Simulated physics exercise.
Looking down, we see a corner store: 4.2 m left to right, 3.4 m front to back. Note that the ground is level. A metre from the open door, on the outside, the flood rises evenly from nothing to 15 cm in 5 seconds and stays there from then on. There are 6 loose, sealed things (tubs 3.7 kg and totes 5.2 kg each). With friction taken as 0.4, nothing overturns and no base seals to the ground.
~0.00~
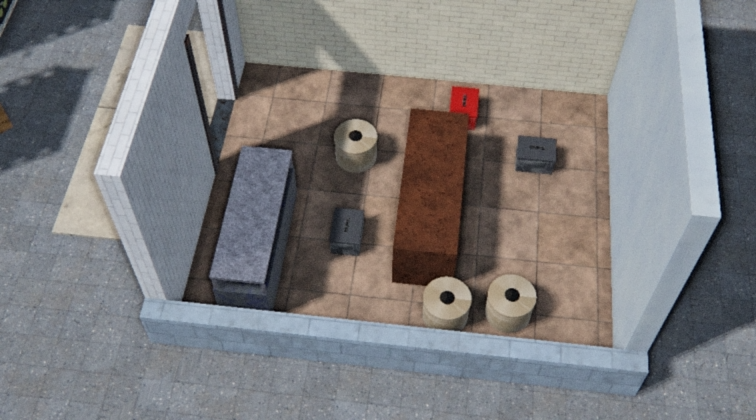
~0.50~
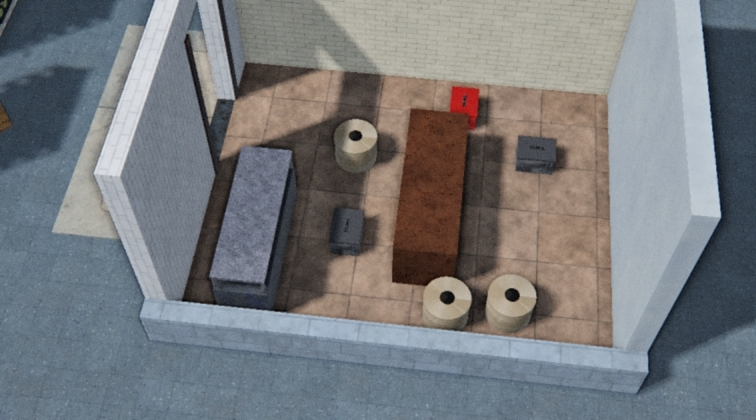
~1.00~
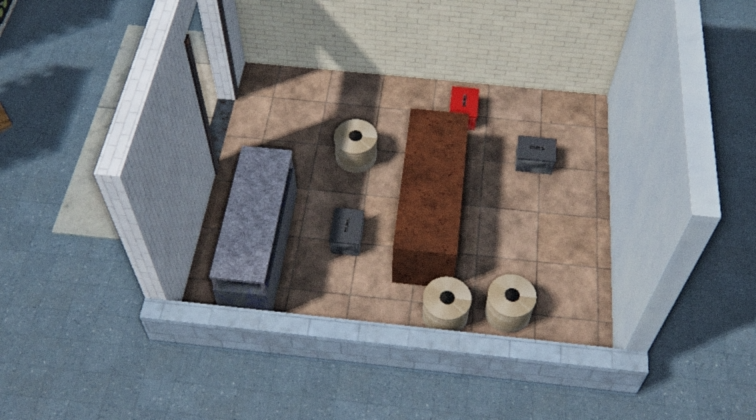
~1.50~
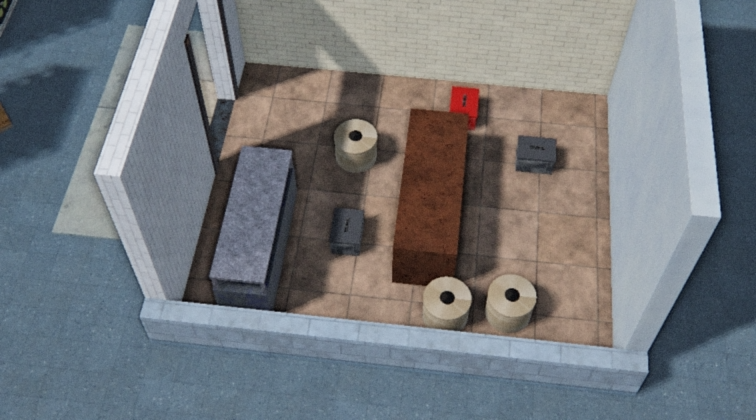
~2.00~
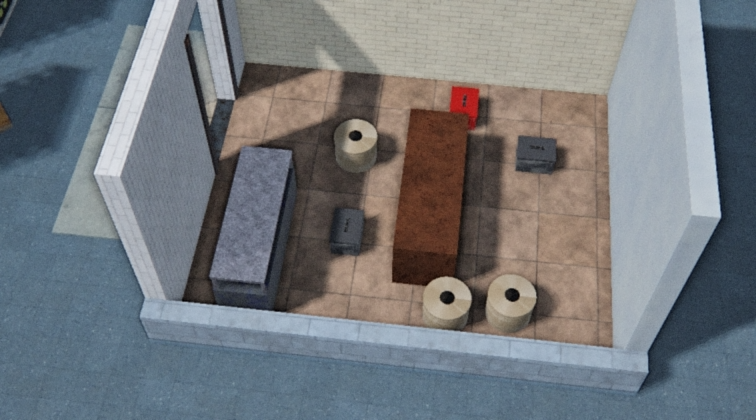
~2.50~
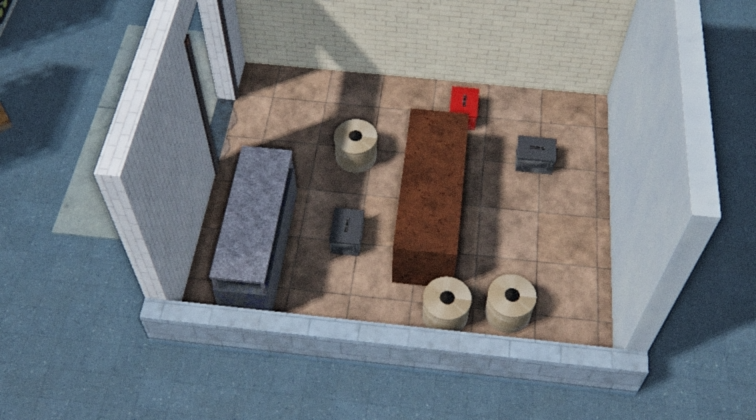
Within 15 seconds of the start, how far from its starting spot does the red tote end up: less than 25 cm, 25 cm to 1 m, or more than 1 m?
Long gone.
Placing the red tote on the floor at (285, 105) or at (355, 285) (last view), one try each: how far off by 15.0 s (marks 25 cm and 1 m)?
Try one: Large displacement; try two: Moderate displacement.
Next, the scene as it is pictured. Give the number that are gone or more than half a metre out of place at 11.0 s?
By my reckoning, 3.
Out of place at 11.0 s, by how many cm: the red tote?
It has shifted about 200 cm.
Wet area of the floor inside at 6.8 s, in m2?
Roughly 7.0 m2 of it is wet.
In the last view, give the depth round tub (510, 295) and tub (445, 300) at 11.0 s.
I'd estimate 3 cm for the first and 3 cm for the second.
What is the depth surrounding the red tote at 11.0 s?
Depth approx. 3 cm.
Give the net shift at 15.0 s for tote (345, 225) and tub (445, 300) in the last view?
Respectively 30 and 60 centimetres.
After 3.5 s the red tote is near (464, 101), 0.0 m from its start, aground; 0 afloat.
After 6.8 s the red tote is near (495, 106), 0.3 m from its start, aground; 1 afloat.
After 11.0 s the red tote is near (584, 237), 2.1 m from its start, aground; 4 afloat.
After 15.0 s the red tote is near (514, 306), 2.6 m from its start, afloat; 6 afloat.
